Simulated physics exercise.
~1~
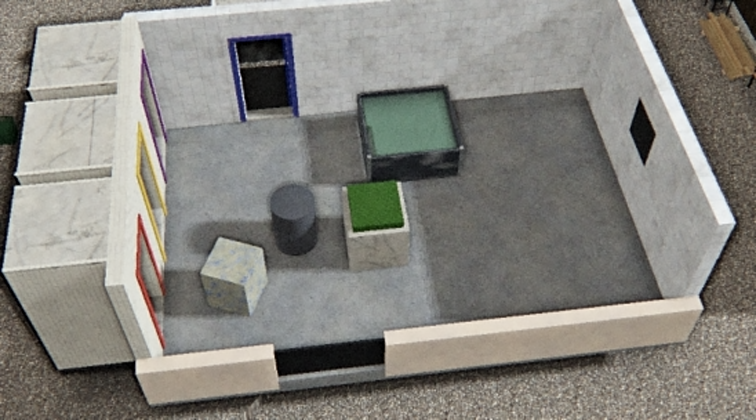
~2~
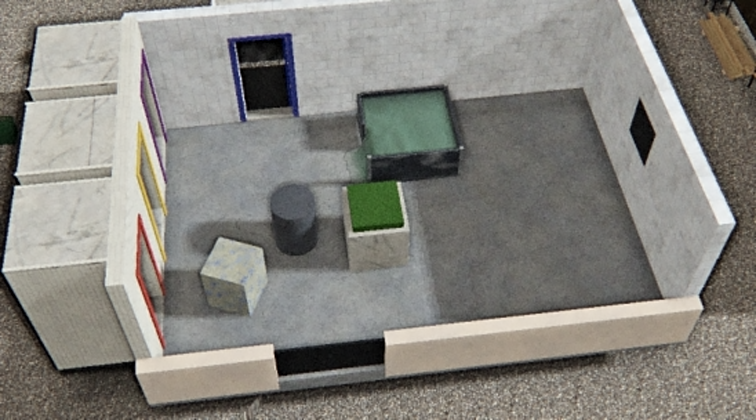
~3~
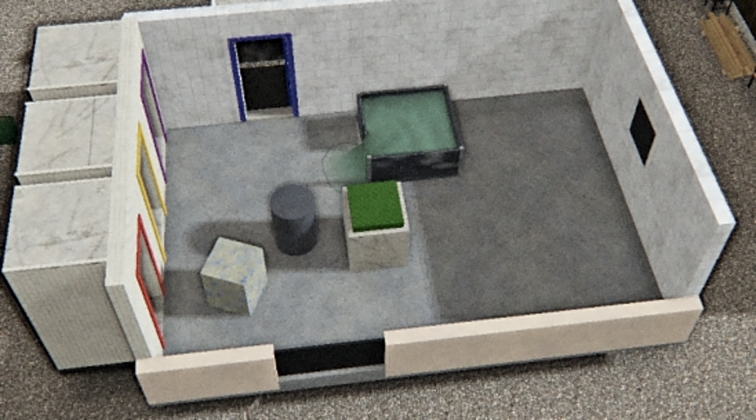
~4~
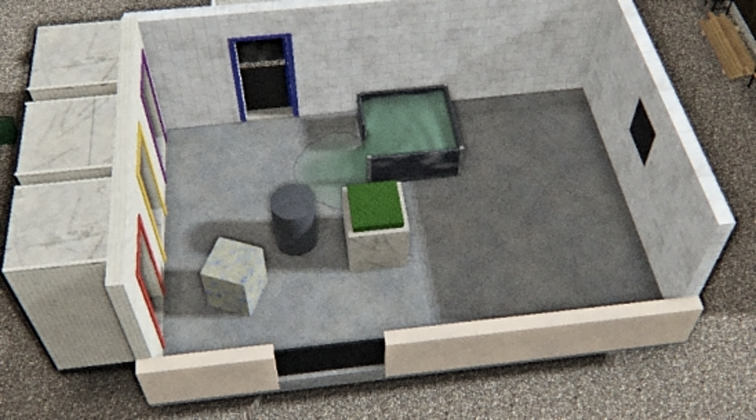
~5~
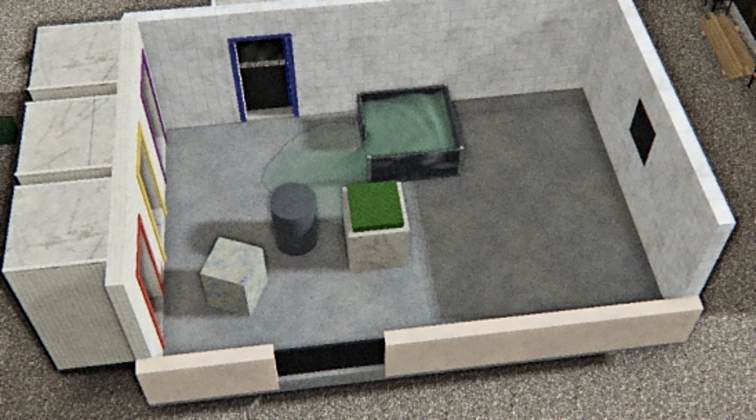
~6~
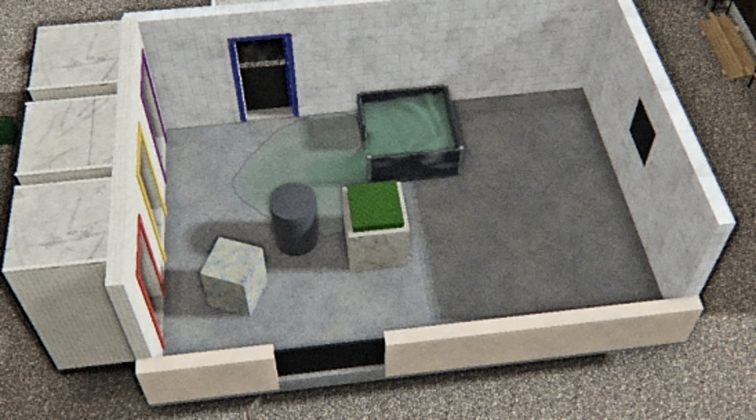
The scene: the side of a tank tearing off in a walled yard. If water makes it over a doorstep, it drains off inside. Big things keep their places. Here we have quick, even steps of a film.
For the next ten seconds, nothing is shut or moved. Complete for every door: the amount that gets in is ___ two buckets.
Yellow door: At most; blue door: More than; purple door: At most; red door: More than.
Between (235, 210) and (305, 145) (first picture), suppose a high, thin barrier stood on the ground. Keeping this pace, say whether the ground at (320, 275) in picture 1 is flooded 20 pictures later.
That spot would be inundated.
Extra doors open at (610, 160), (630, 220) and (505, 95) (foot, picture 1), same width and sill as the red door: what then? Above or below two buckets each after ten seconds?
Each in turn, the new doors: Remains within bounds, remains within bounds, remains within bounds.
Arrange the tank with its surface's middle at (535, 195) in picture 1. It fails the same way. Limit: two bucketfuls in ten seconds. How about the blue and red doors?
Blue door misses it, red door tops it.
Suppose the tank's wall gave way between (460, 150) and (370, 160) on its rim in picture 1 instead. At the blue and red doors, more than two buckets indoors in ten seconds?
The blue door falls short and the red door tops the limit.
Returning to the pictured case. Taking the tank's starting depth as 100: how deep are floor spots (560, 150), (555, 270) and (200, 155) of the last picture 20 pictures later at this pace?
The three come to near 0, 0 and 25 per cent respectively.
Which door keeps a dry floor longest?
Result: The door marked red.
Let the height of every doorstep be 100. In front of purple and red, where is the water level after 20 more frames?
Around 80 in a hundred for the first and 180 in a hundred for the second.
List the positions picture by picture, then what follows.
Still water in the water tank at (409, 123), in the first picture.
Water pours out at (368, 159) and has run to (355, 151), in the second picture.
Water pours out at (368, 160) and has run to (327, 158), in the third picture.
The front is at (299, 166), out from the gap at (368, 160), in the fourth picture.
The front is at (268, 180), out from the gap at (368, 160), in the fifth picture.
The front is at (239, 188), out from the gap at (368, 160), in the sixth picture.
A moment on, water covers 25 % of the floor; the yellow door wet at the sill, nothing in, the blue door wet at the sill, nothing in, the purple door wet at the sill, nothing in, the red door not reached.
Next, water covers 30 % of the floor; the yellow door wet at the sill, nothing in, the blue door under two buckets in, the purple door wet at the sill, nothing in, the red door wet at the sill, nothing in.
Then, water covers 35 % of the floor; the yellow door under two buckets in, the blue door under two buckets in, the purple door under two buckets in, the red door under two buckets in.
Later, water covers 45 % of the floor; the yellow door under two buckets in, the blue door over two buckets in, the purple door under two buckets in, the red door over two buckets in.
In the end, water covers 65 % of the floor; the yellow door under two buckets in, the blue door over two buckets in, the purple door under two buckets in, the red door over two buckets in.
